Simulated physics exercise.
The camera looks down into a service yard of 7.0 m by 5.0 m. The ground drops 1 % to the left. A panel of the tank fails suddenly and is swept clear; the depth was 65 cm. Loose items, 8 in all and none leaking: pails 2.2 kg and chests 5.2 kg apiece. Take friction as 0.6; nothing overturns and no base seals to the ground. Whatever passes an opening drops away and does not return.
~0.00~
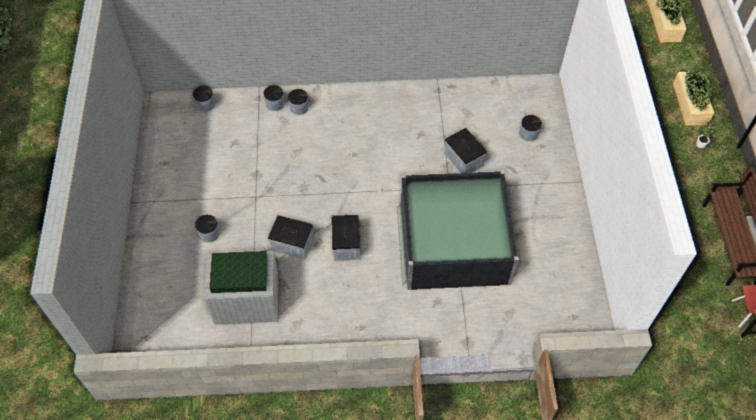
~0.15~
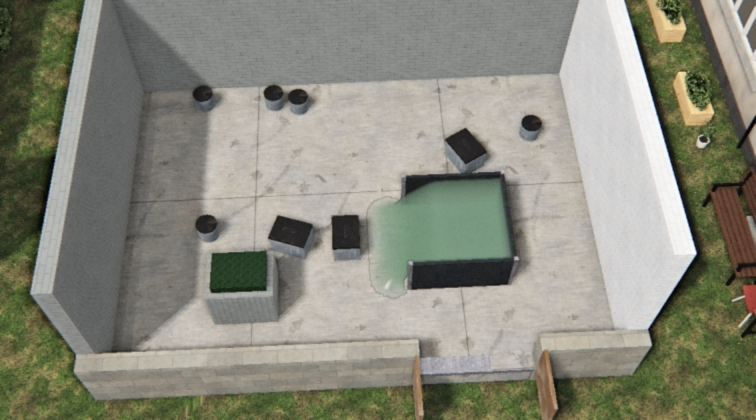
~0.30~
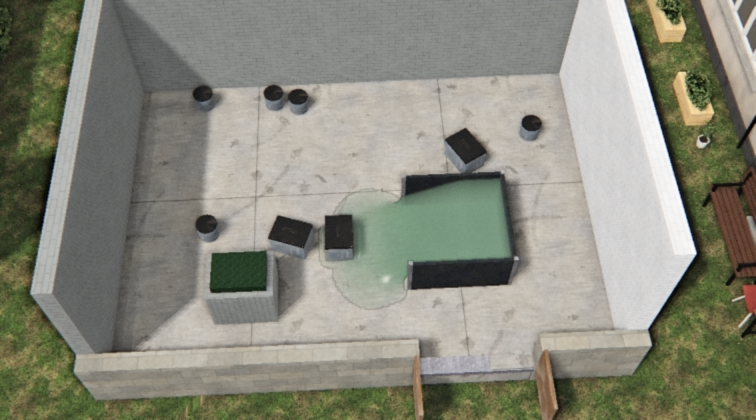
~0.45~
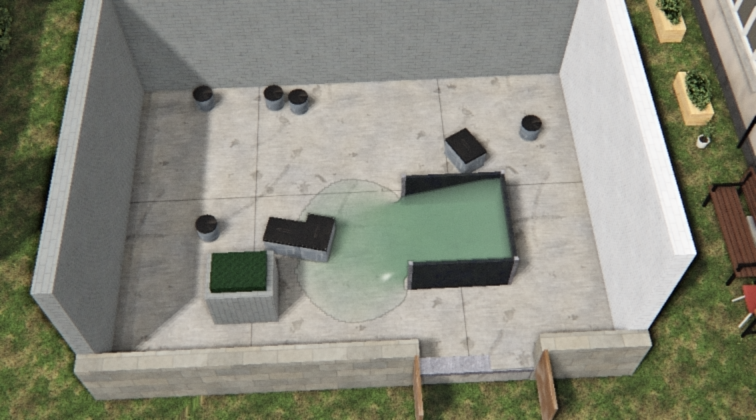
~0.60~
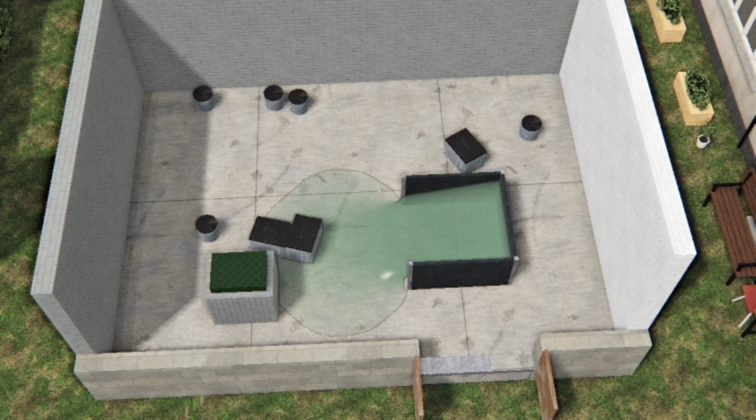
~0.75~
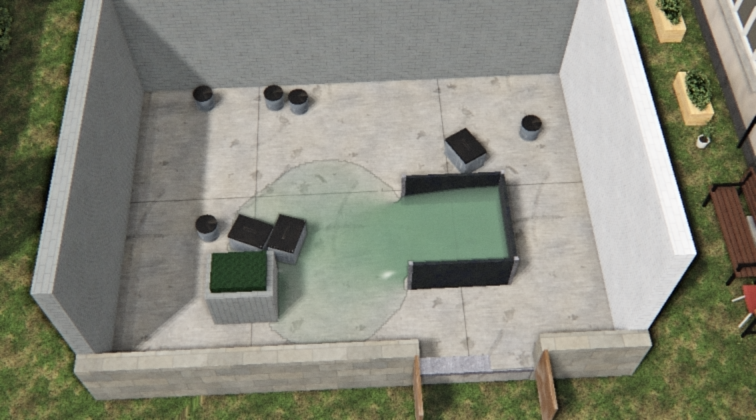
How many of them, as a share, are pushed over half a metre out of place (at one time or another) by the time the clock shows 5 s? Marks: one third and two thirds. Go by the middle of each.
That comes to two thirds or above.
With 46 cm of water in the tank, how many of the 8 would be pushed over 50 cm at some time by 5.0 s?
Then 4.
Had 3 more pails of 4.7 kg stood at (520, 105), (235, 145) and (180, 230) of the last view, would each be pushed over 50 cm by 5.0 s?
In turn: Short of it, past it, more.
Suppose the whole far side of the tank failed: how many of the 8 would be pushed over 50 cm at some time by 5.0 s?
In that case 5 of them.
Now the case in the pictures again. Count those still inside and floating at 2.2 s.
I count 3.
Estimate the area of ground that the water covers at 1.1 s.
Some 11.5 m2.
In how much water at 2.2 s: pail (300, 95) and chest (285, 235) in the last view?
About 2 and 7 cm.
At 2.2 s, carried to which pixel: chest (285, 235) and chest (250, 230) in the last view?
Near (158, 240) and (128, 237).
After 1.1 s 2 of 8 are over 50 cm from their spots; 1 afloat.
After 2.2 s 3 of 8 are over 50 cm from their spots; 3 afloat.
After 3.5 s 3 of 8 are over 50 cm from their spots; 4 afloat.
After 5.0 s 6 of 8 are over 50 cm from their spots, and 6 have been at some point; 6 afloat.
